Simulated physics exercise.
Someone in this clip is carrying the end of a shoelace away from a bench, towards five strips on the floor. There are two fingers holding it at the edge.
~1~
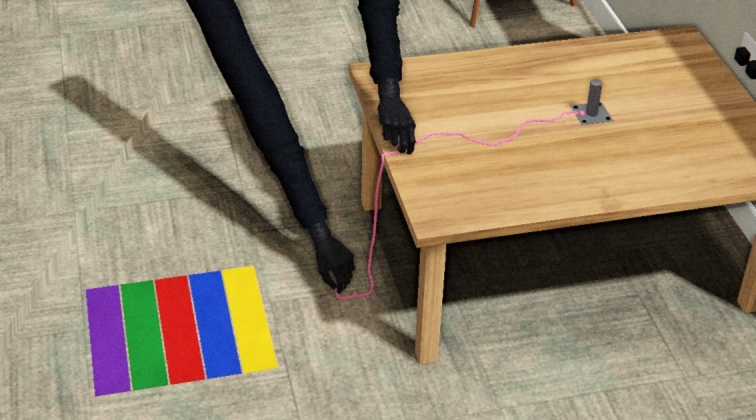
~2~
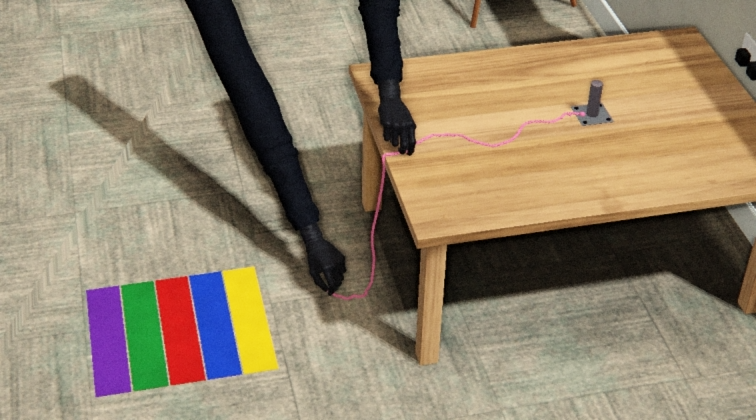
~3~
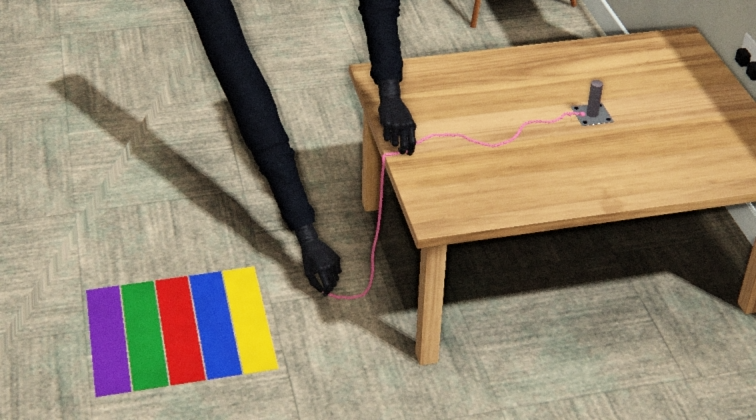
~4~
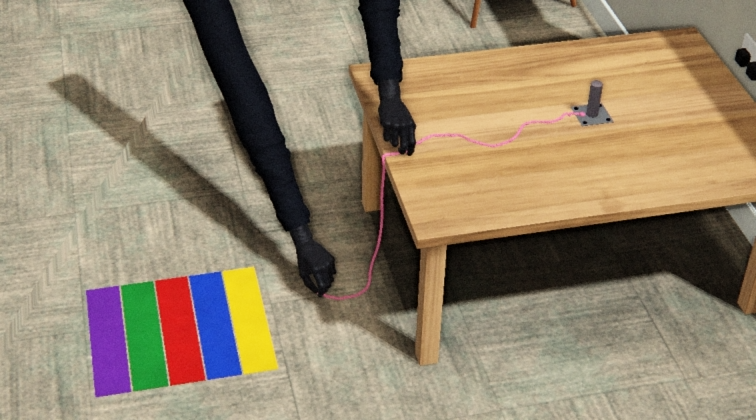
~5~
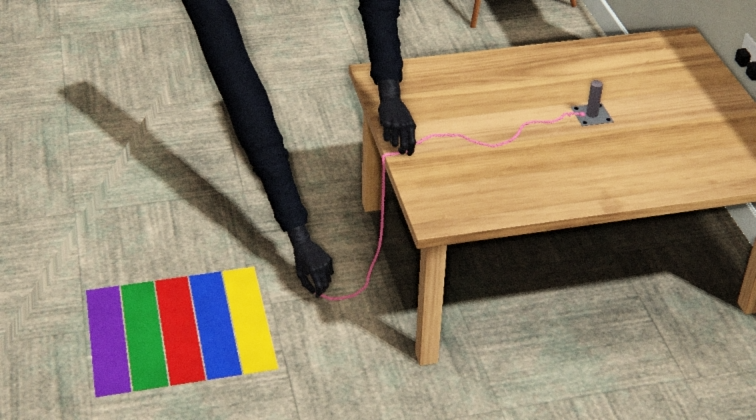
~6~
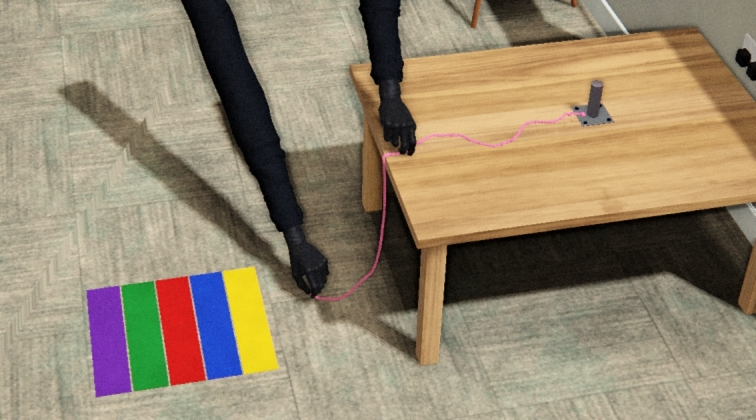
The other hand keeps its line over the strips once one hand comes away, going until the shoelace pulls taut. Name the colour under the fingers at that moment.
Red.
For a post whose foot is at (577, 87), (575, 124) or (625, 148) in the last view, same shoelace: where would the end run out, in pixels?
About (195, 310), (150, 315) and (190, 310).
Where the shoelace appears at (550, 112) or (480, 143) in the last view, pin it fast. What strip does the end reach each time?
Strip by try: Red / blue.
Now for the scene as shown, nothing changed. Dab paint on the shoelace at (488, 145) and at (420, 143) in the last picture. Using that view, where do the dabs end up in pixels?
They end up at (462, 139) and (389, 153).
Early on, end near (252, 302); over yellow.
Midway, end near (205, 309); over blue.
At the end of the slack, end near (177, 313); over red. Over red.
